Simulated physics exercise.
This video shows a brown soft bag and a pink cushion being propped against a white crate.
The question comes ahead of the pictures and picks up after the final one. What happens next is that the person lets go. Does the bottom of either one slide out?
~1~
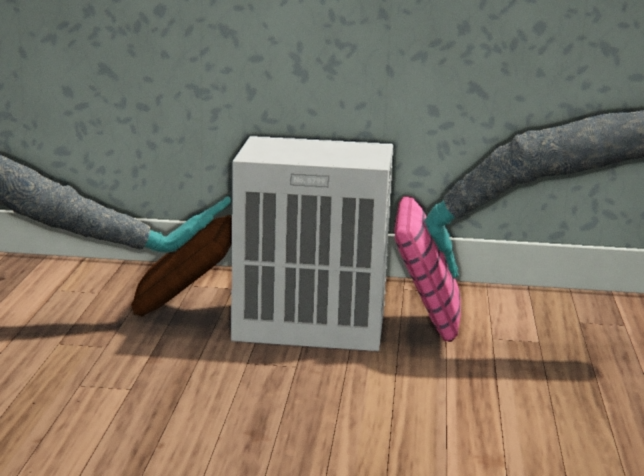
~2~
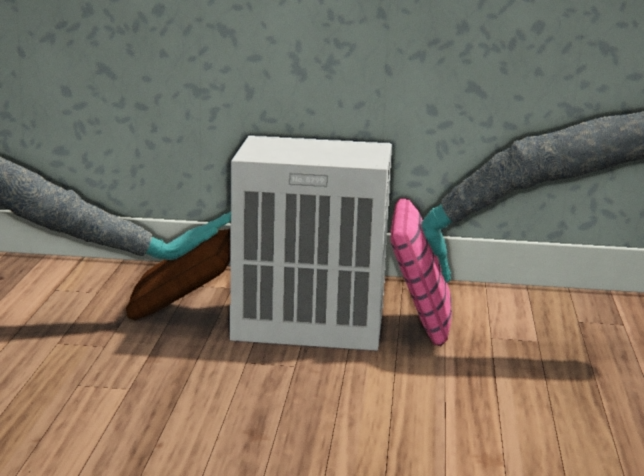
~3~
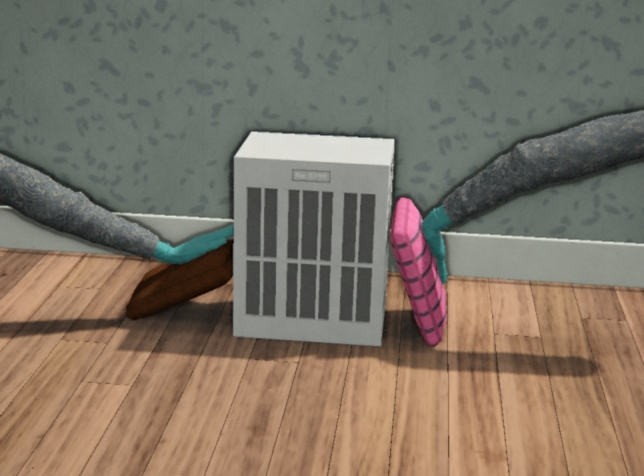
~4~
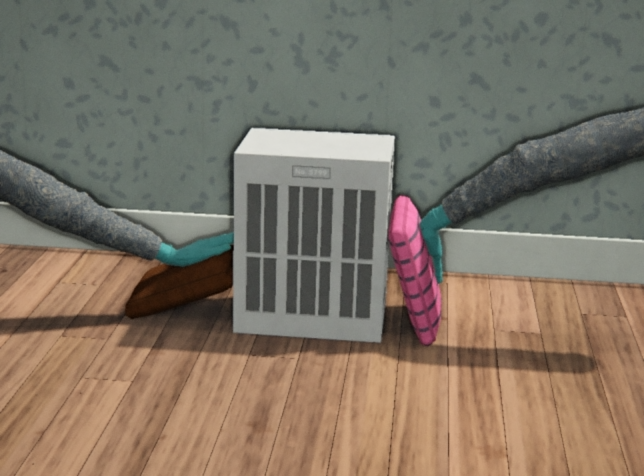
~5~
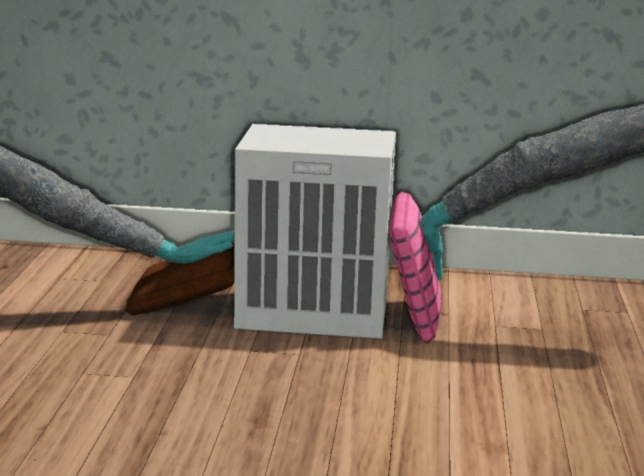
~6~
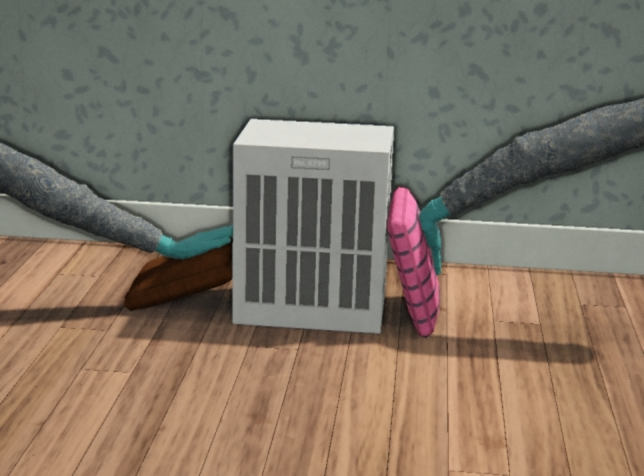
Brown soft bag: Bottom slides out; pink cushion: Bottom holds.
Then, 0.20 s after the last picture, soft bag flat on the floor near (184, 286); cushion leaning near (413, 260).
At rest, soft bag flat on the floor near (185, 286); cushion leaning near (413, 260). The brown soft bag slips and lies down and the pink cushion holds its lean.
